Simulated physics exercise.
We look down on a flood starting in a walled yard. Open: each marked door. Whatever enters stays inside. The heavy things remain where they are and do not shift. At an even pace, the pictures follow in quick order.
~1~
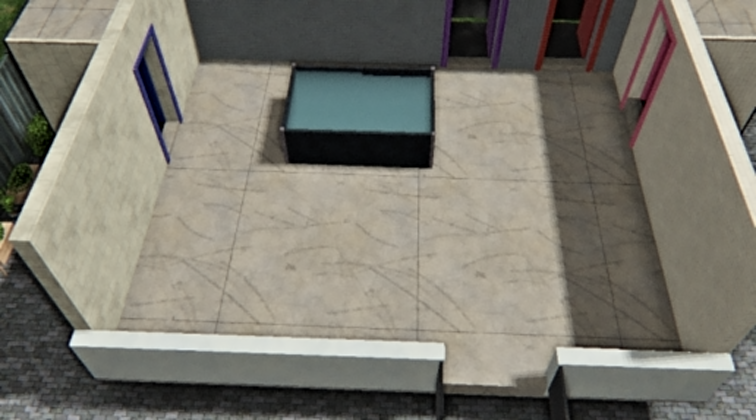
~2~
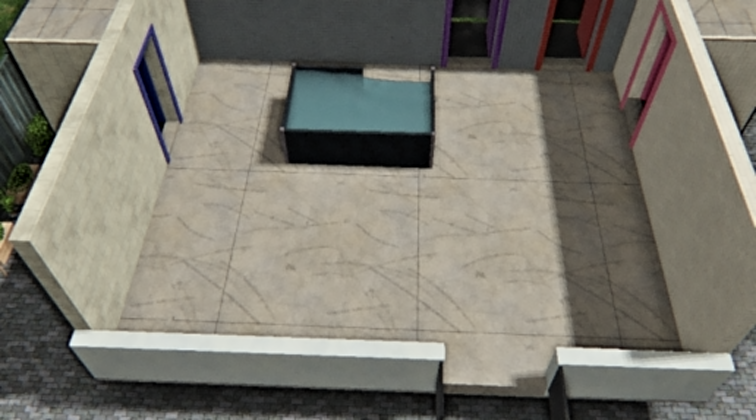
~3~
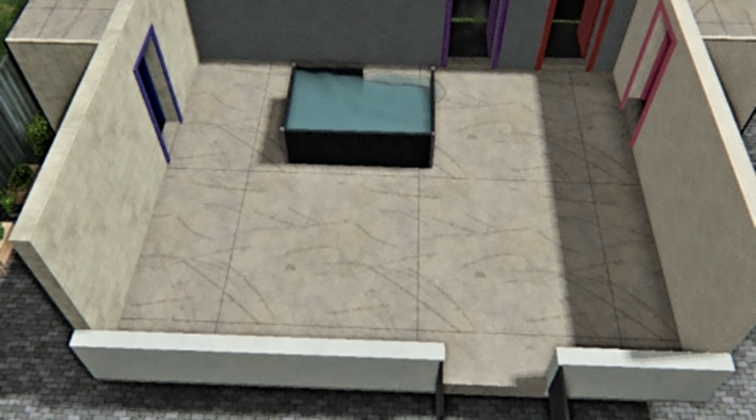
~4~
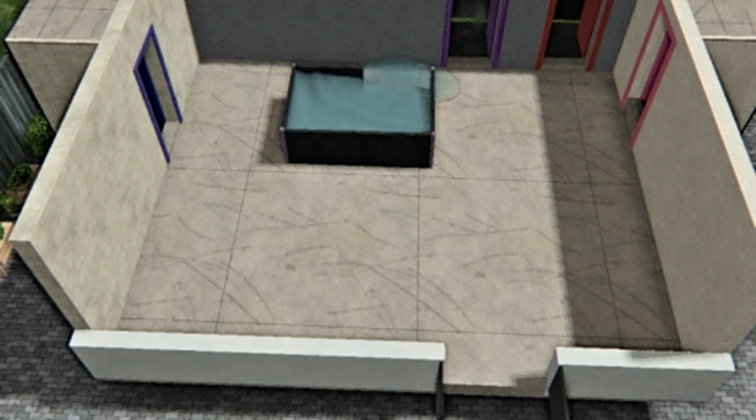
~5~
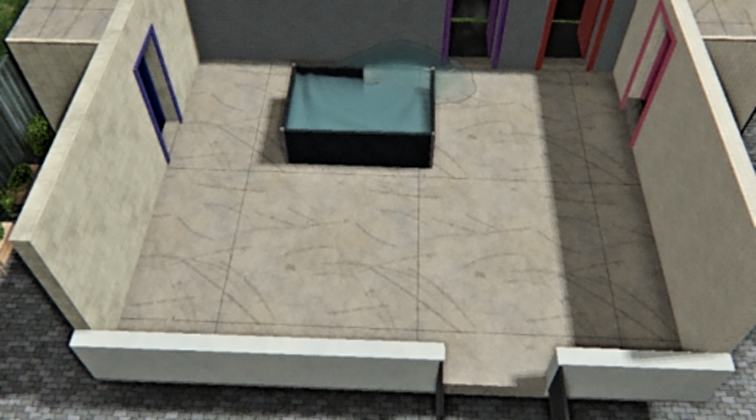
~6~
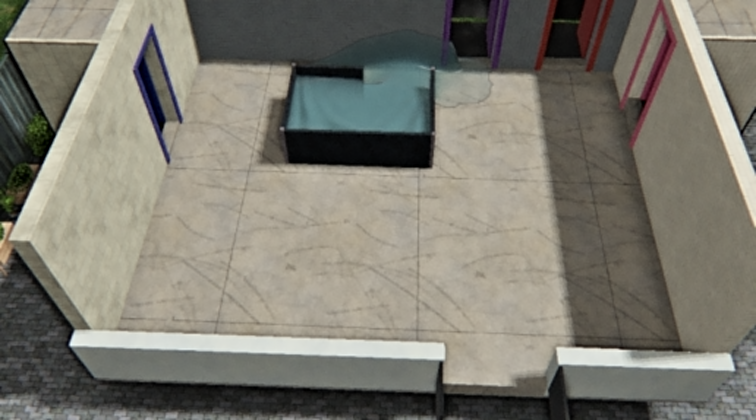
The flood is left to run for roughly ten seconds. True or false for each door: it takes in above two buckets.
The red door, false; the blue door, false; the purple door, true; the pink door, false.
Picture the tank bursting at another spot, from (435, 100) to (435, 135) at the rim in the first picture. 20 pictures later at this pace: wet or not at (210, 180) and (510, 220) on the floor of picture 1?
Log: Point 1 unreached; point 2 inundated.
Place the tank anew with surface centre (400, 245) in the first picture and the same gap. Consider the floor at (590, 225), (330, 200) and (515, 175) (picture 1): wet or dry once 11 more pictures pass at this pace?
In that order: Not reached, not reached, reached by the flood.
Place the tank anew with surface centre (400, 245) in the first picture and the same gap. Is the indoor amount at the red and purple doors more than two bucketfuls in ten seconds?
The red door tops the threshold, and the purple door tops the threshold.
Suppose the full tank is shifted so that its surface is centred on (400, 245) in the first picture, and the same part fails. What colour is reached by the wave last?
Answer: The one in blue.
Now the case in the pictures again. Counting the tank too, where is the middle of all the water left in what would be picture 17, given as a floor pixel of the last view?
Estimate: (390, 107).
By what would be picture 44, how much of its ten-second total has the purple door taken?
I make it 95 per cent.
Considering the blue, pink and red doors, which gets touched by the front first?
The door marked red.
A moment on, water covers 15 % of the floor; the red door wet at the sill, nothing in, the blue door not reached, the purple door over two buckets in, the pink door not reached.
Next, water covers 25 % of the floor; the red door wet at the sill, nothing in, the blue door not reached, the purple door far over two buckets in, the pink door wet at the sill, nothing in.
Then, water covers 40 % of the floor; the red door wet at the sill, nothing in, the blue door under two buckets in, the purple door far over two buckets in, the pink door wet at the sill, nothing in.
Later, water covers 75 % of the floor; the red door under two buckets in, the blue door under two buckets in, the purple door far over two buckets in, the pink door wet at the sill, nothing in.
In the end, water covers 90 % of the floor; the red door under two buckets in, the blue door under two buckets in, the purple door far over two buckets in, the pink door wet at the sill, nothing in.
